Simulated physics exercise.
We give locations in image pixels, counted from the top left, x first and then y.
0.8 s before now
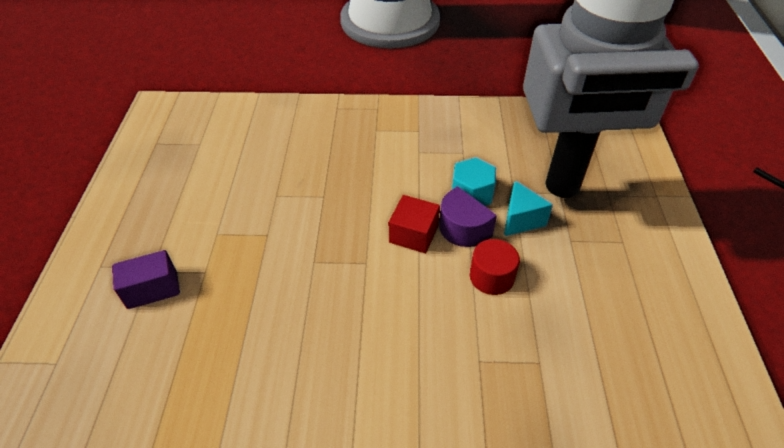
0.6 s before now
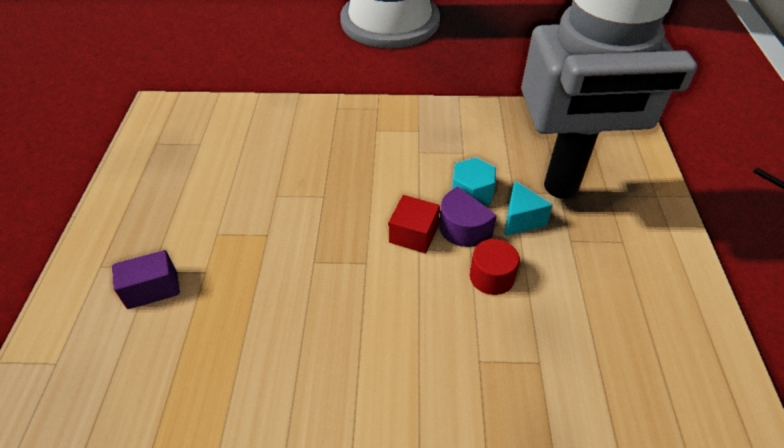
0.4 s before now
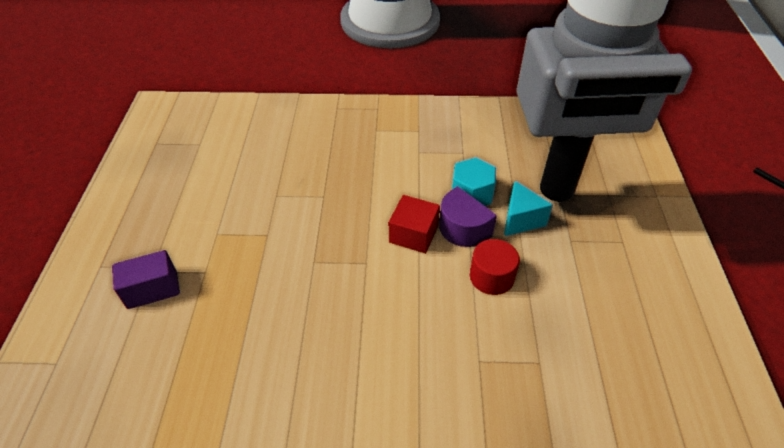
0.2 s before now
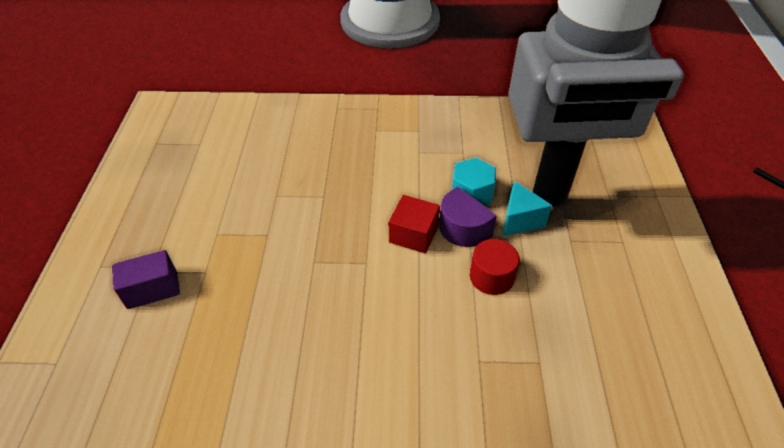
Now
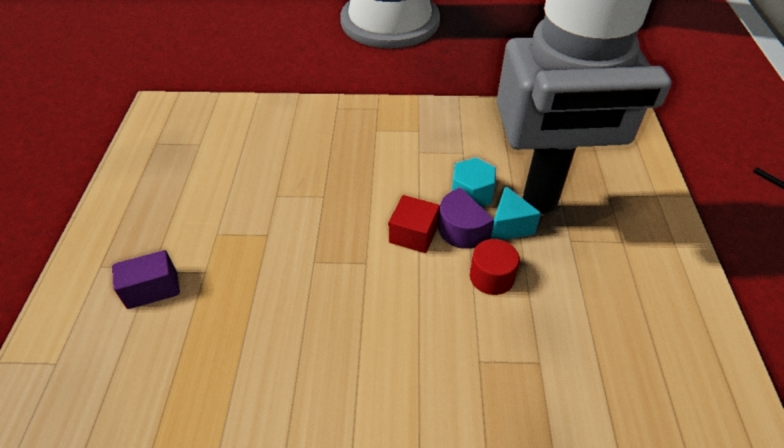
Robotic arm with a black peg moving slightly left on a wooden table, nudging a turquoise triangular block beside other coloured blocks.
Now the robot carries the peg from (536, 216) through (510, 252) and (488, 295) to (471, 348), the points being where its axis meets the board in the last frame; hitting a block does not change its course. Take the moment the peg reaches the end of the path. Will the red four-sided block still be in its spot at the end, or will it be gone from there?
It holds its position.
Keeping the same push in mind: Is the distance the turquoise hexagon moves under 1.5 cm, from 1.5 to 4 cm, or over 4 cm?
My prediction: Under 1.5 cm.
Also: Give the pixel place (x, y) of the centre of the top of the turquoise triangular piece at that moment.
Around (456, 261).
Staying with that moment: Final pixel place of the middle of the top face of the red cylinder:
At (441, 358).
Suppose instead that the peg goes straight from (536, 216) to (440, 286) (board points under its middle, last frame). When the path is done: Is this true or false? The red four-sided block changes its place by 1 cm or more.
It is true.
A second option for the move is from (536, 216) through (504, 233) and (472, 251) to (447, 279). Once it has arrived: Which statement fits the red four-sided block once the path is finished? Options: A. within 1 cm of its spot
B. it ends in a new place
B - it ends in a new place.
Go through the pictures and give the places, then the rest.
In the first frame, lower end of the peg (562, 187), tops of blocks, red four-sided block (415, 213), purple half-round block (465, 208), turquoise hexagon (475, 172), red cylinder (497, 256), turquoise triangular piece (526, 199).
In the second frame, peg (561, 188), blocks as before.
In the third frame, peg (557, 191), blocks as before.
In the fourth frame, peg (550, 196), blocks as before.
In the fifth frame, peg (540, 202), red four-sided block (415, 212), purple half-round block (464, 209), turquoise hexagon (475, 172), red cylinder (497, 256), turquoise triangular piece (514, 206).
On the path given first. One third of the way, peg (513, 239); purple half-round block (457, 220), turned 70° clockwise; red cylinder (491, 272); turquoise triangular piece (483, 240), turned 20° clockwise.
Two thirds of the way, peg (490, 283); purple half-round block (456, 220), turned 75° clockwise; red cylinder (472, 307); turquoise triangular piece (456, 260), turned 50° clockwise.
At the end, peg (473, 336); red four-sided block not moved; purple half-round block (456, 220), turned 75° clockwise; turquoise hexagon not moved; red cylinder (441, 358); turquoise triangular piece (456, 261), turned 55° clockwise.
